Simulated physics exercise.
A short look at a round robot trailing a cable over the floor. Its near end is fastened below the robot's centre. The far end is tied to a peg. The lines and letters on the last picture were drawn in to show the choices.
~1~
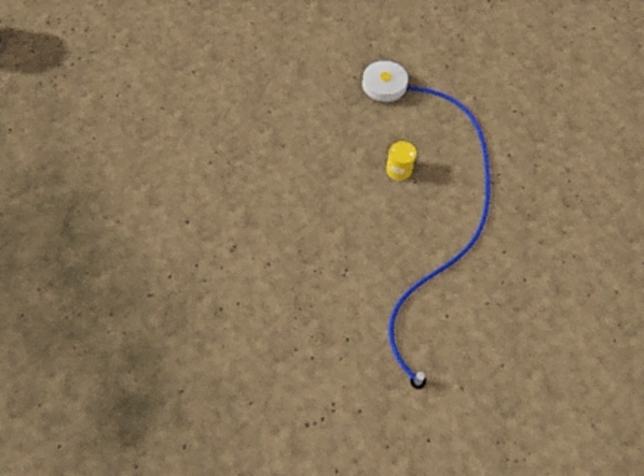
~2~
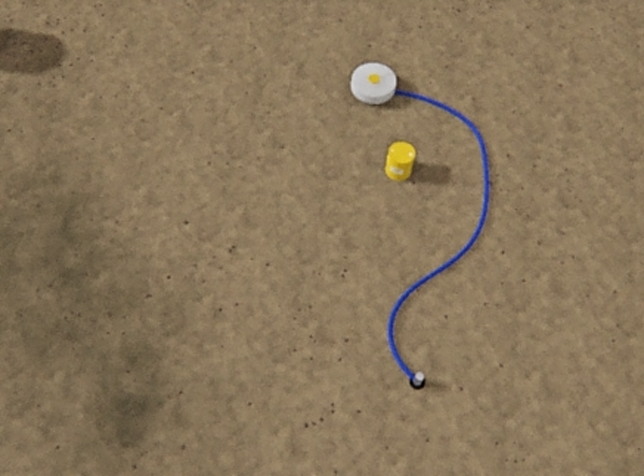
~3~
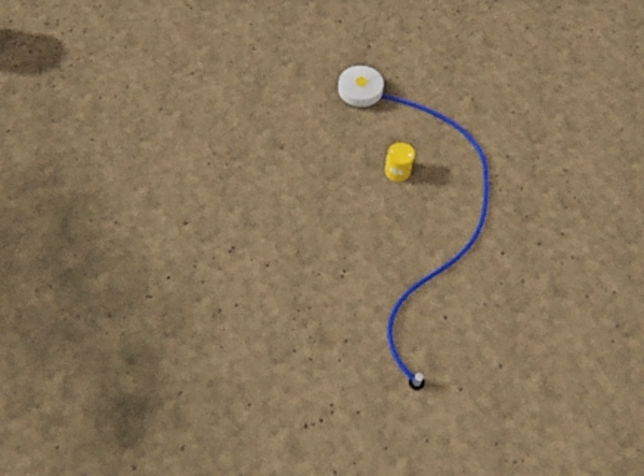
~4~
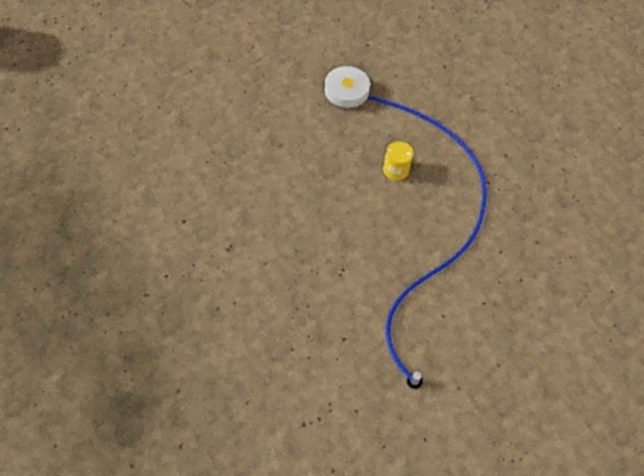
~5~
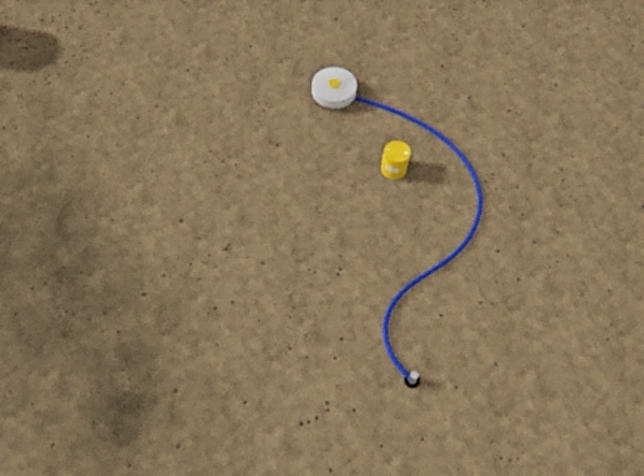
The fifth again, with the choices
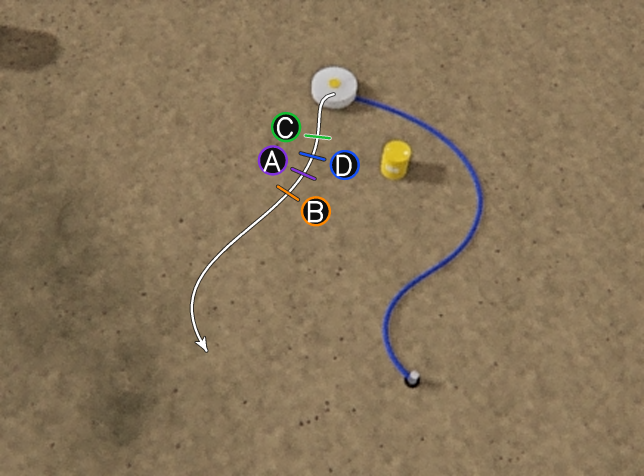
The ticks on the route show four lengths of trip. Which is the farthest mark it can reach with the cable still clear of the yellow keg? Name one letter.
A is the last safe stop.
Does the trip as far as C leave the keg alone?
Yes.
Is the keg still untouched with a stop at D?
Yes.
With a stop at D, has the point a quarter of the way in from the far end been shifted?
No.
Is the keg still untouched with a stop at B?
No.
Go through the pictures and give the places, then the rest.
The first picture shows yellow keg (401, 161); robot (385, 82); peg (419, 379).
The second picture shows robot (374, 84); yellow keg (400, 161).
The third picture shows robot (361, 87); yellow keg (399, 162).
The fourth picture shows robot (347, 88); yellow keg (398, 161).
The fifth picture shows robot (334, 89); yellow keg (396, 160); peg (413, 378).
On the marked copy, A at (303, 174); B at (288, 193); C at (318, 137); D at (312, 156); the route from (334, 94) via (266, 214) to (207, 351).
With A. Early on, robot (320, 112), middle of the cable (477, 210).
Further on, robot (315, 144), middle of the cable (477, 210).
At the end, robot (303, 169), middle of the cable (477, 210); nothing has been touched.
As for the rest, B brings the cable against the keg; C is safe but short; D is safe but short.
